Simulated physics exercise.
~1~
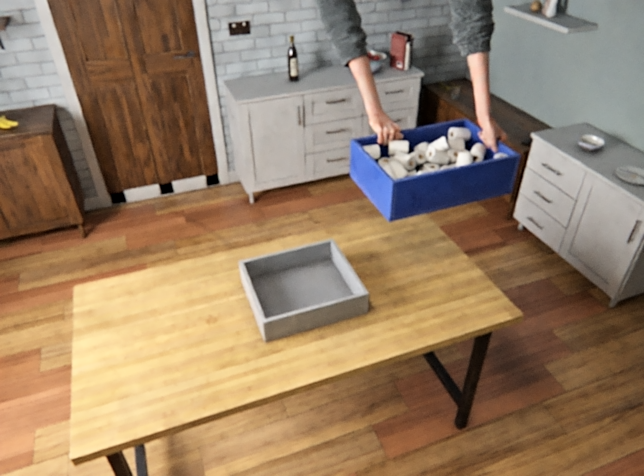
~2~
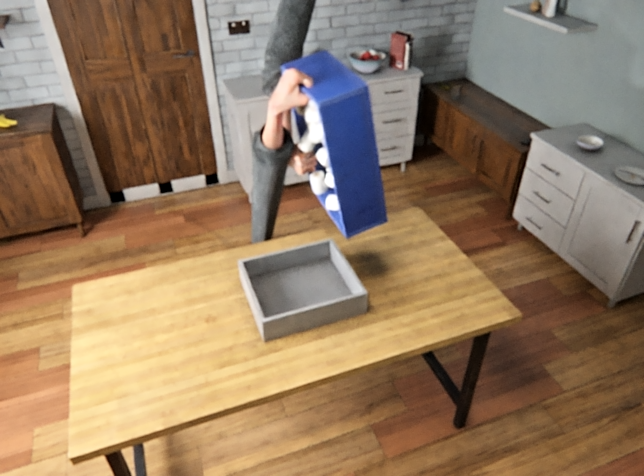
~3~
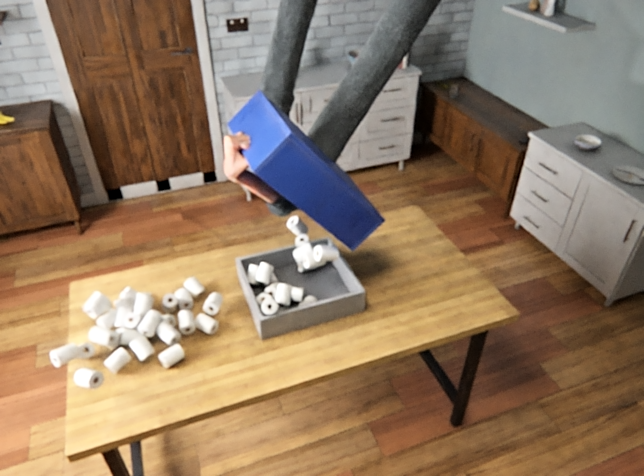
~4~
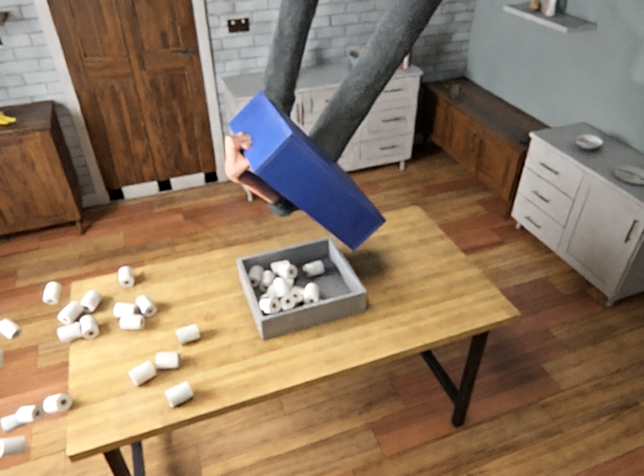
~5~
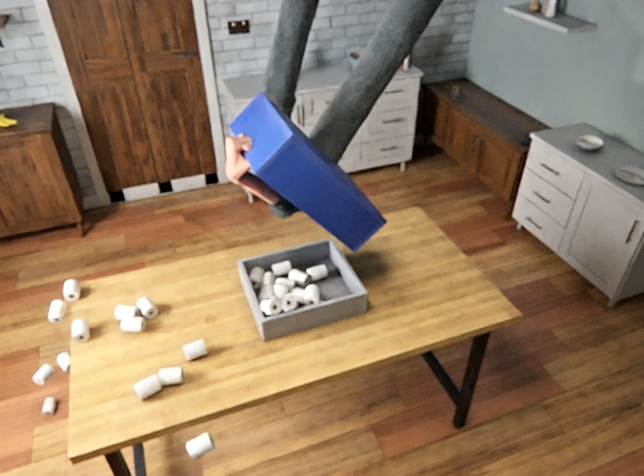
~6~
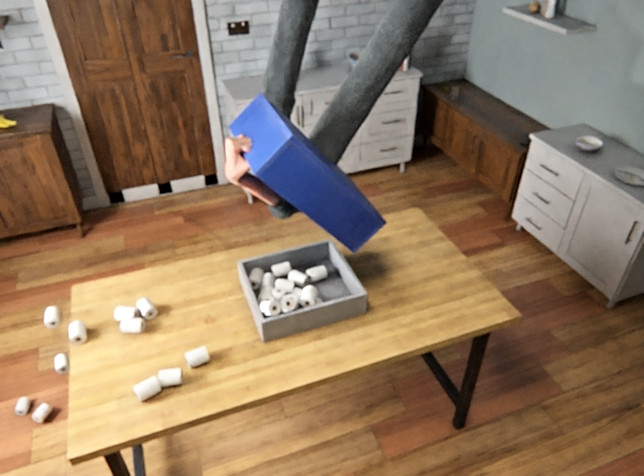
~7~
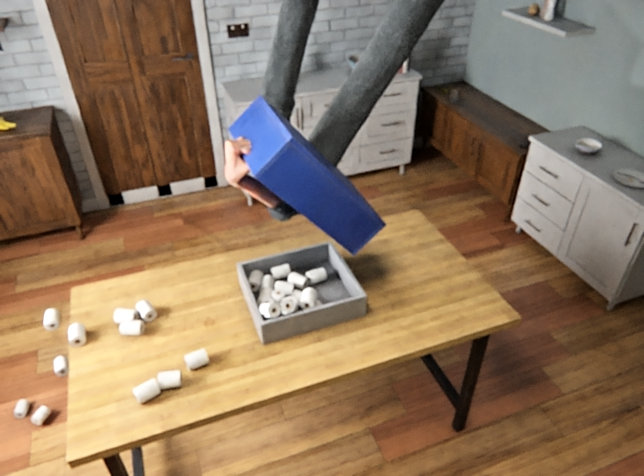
Two hands tip a blue tote, spilling white rolls into a grey tub and beyond.
